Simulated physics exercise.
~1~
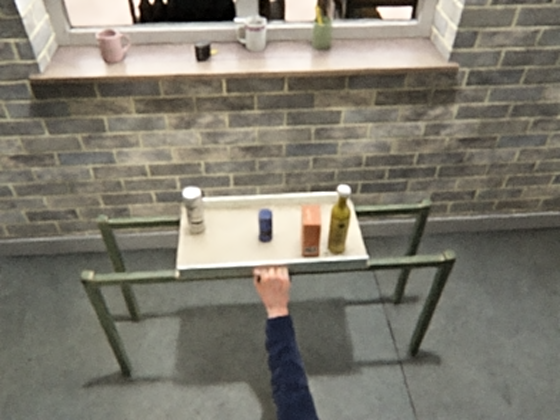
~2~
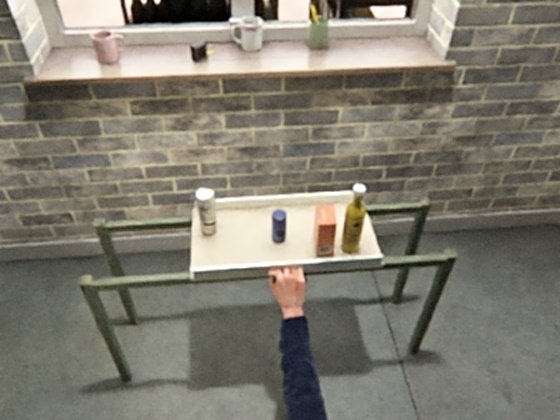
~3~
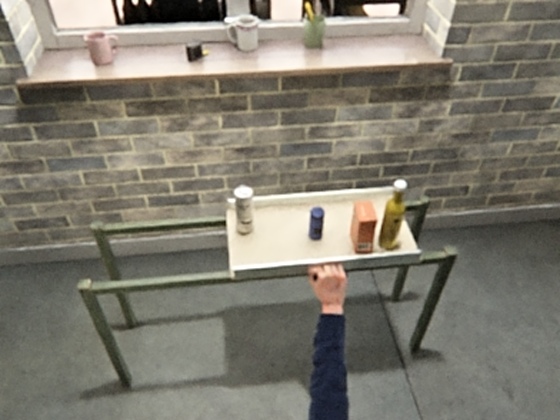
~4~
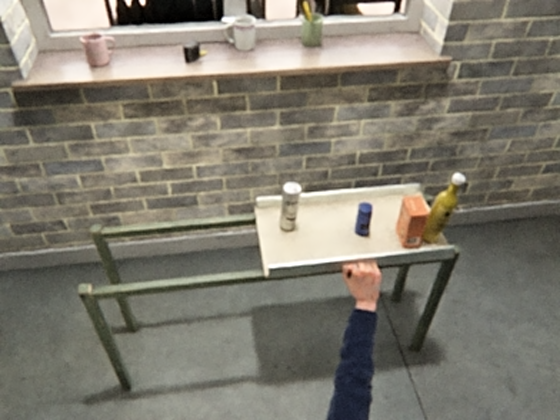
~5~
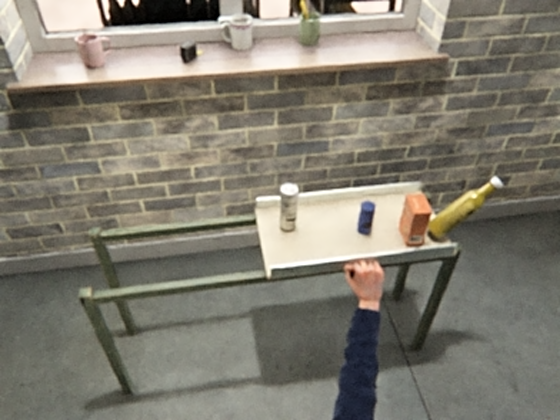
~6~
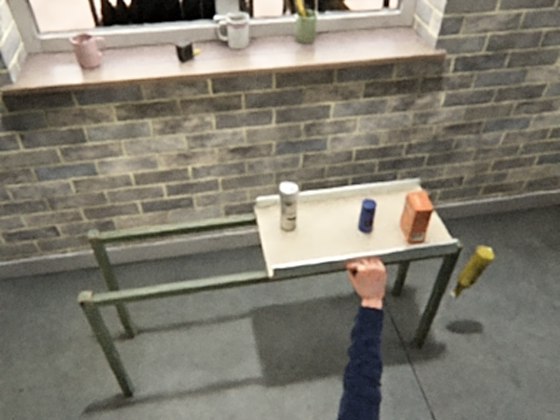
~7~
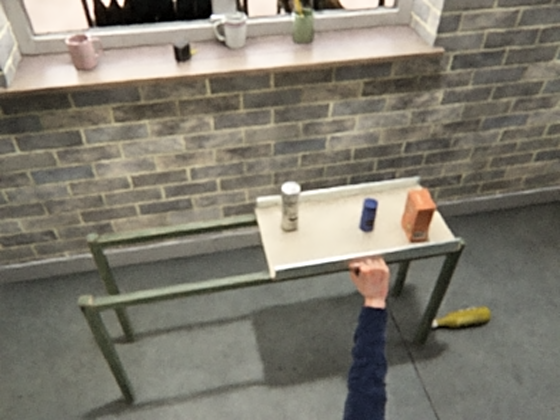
A hand slides the tray right, and the yellow bottle topples off onto the floor.
